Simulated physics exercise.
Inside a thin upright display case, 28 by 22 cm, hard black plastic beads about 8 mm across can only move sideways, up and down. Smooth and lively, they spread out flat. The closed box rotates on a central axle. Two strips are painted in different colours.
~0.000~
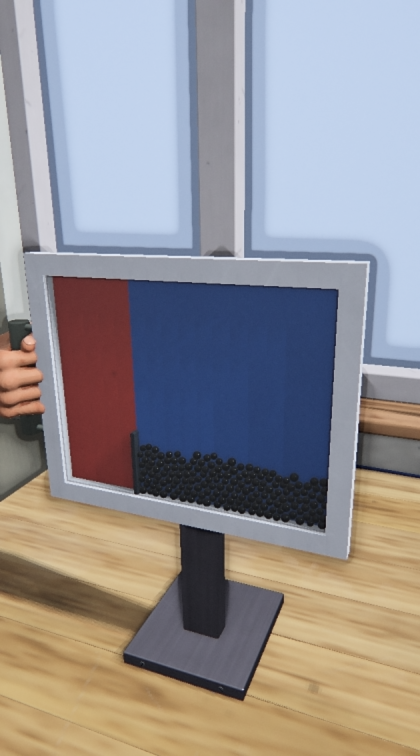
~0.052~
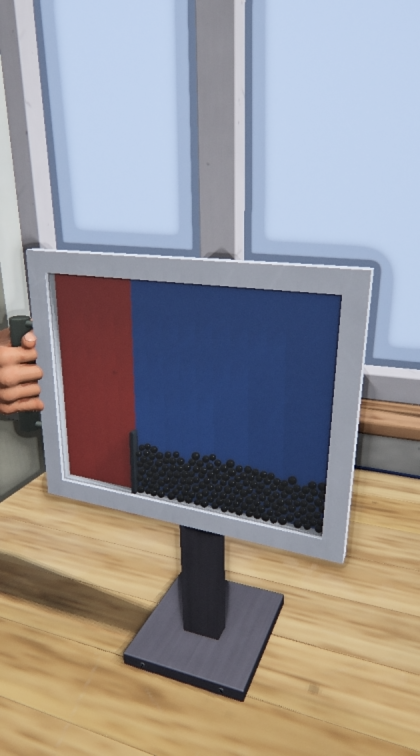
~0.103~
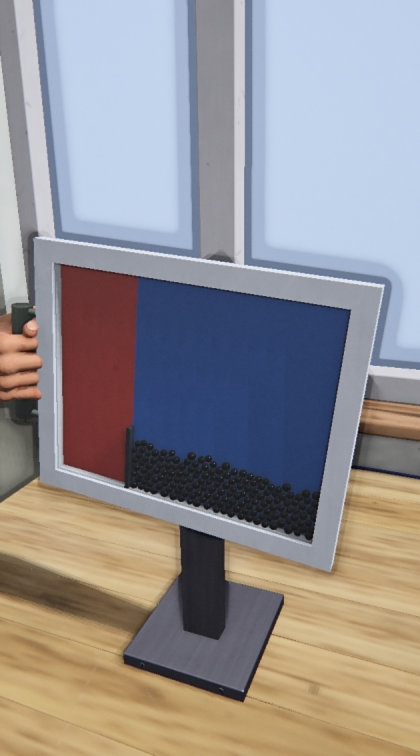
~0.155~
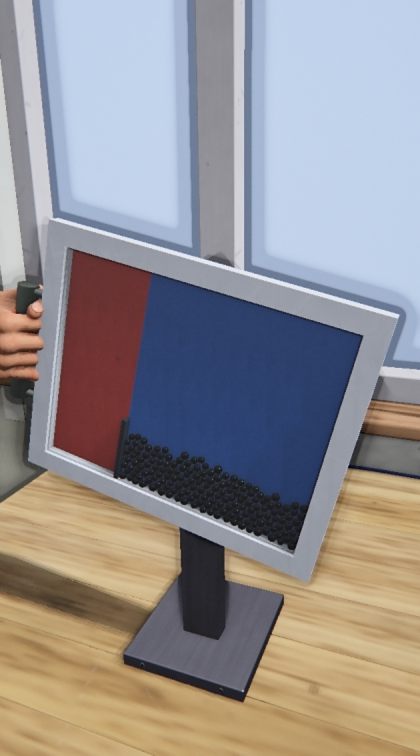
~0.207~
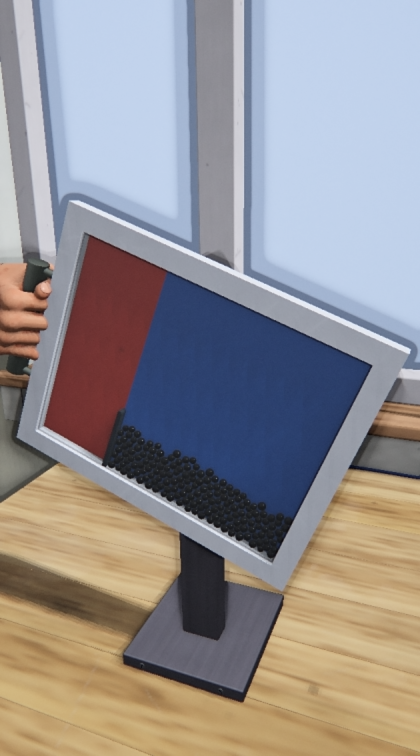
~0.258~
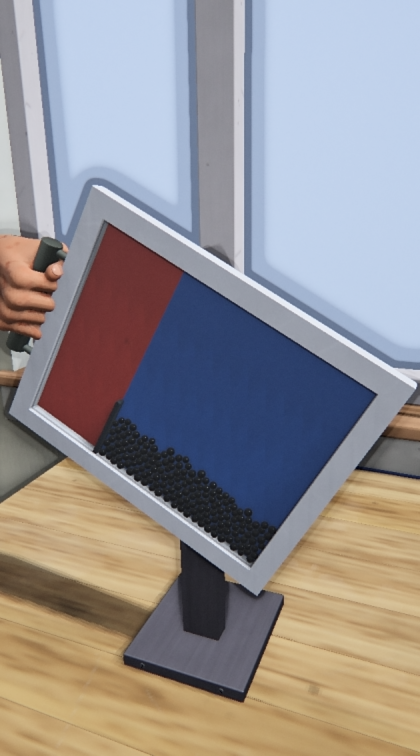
A hand turns a framed red and blue panel clockwise, its black beads shifting with it.
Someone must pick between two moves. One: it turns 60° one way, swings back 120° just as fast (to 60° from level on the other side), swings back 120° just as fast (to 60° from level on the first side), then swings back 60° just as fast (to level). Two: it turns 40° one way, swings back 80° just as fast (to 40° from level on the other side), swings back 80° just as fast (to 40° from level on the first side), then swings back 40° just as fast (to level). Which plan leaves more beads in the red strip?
Take plan one.
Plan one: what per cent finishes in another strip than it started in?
About 25 per cent.
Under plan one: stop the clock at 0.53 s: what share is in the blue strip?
Some 100 per cent.
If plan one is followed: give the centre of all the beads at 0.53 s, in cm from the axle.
Some 3 cm left and 10 cm below.
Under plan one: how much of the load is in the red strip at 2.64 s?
About 25 per cent.
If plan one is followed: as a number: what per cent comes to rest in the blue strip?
Roughly 75 per cent.
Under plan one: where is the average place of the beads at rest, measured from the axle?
Some 3 cm right and 9 cm below.
Plan one. At 0.53 s, it stands 60° clockwise; the beads' middle is 3 cm left of and 10 cm below the centre; blue 100 %.
After 2.64 s, it stands 29° clockwise; the beads' middle is in line with and 9 cm below the centre; red 25 %, blue 75 %.
After 2.90 s, it stands level; the beads' middle is 4 cm right of and 8 cm below the centre; red 25 %, blue 75 %.
All still by 4.2 s, it stands level; red 25 %, blue 75 %.
Plan two would end with red 0 %, blue 100 %.
